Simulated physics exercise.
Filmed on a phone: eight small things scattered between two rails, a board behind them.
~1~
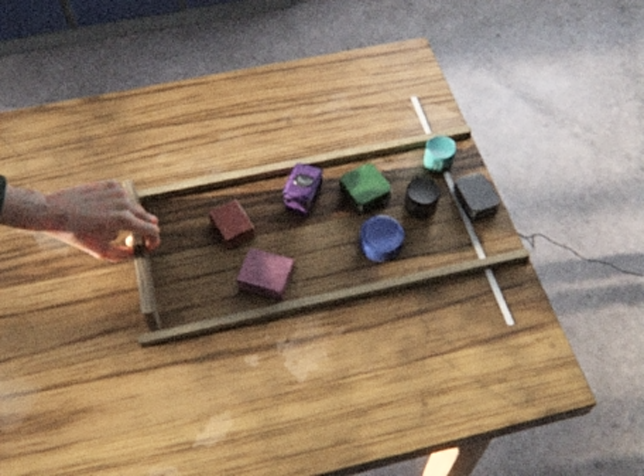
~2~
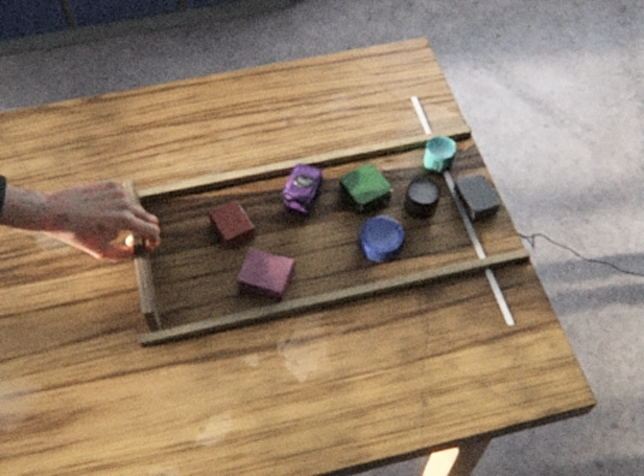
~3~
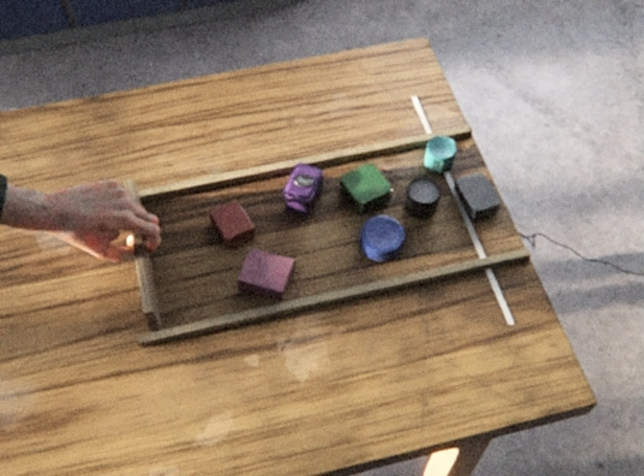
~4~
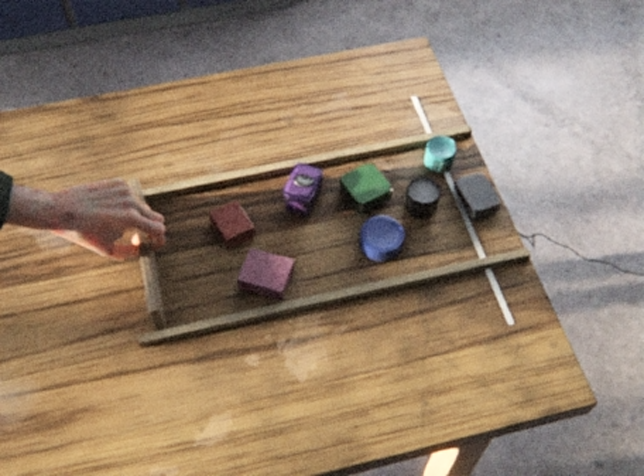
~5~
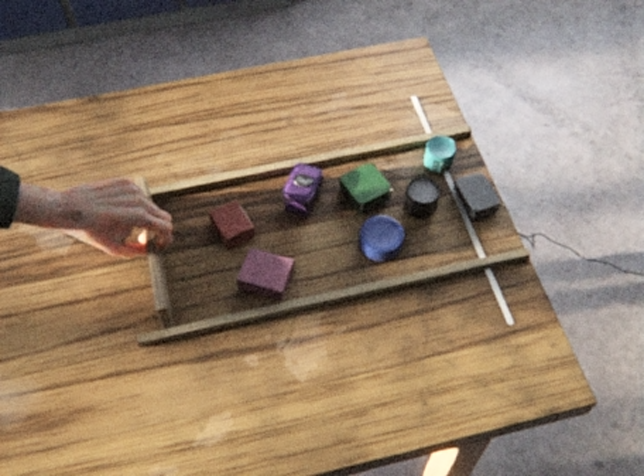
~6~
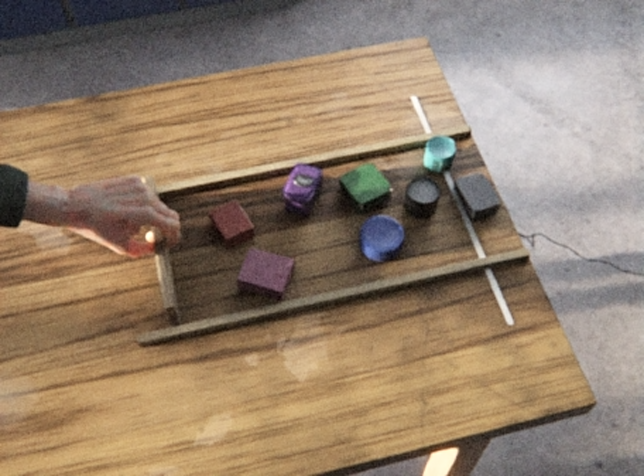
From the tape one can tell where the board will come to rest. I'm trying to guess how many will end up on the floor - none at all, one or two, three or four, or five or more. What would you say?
There will be five or more losses over the edge.
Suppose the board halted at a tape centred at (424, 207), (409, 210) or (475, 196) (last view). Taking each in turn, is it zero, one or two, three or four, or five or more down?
One after another: One to two; either one or two; five or more.
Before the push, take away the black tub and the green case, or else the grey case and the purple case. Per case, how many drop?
3 in the first case and 4 in the second.
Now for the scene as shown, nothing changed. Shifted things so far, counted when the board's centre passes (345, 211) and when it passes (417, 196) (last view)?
That makes 6 at the first spot and 8 at the second.
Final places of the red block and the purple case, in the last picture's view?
In the last picture, roughly (468, 182) and (464, 147).
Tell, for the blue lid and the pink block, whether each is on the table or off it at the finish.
Result - blue lid fallen, pink block retained.
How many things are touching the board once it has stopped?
Counting them up gives 3.
A little later, none off yet; grey case at rest near (476, 197); turquoise tub at rest near (440, 154); black tub at rest near (422, 198).
Next, none off yet; grey case at rest near (476, 197); turquoise tub at rest near (440, 154); black tub at rest near (430, 200).
Later still, none off yet; grey case tilted well over near (524, 207); turquoise tub shifted about its own width near (466, 141); black tub shifted well along near (493, 186).
When it is over, the number that fall off is five or more; down, blue lid, green case, black tub, turquoise tub and grey case.
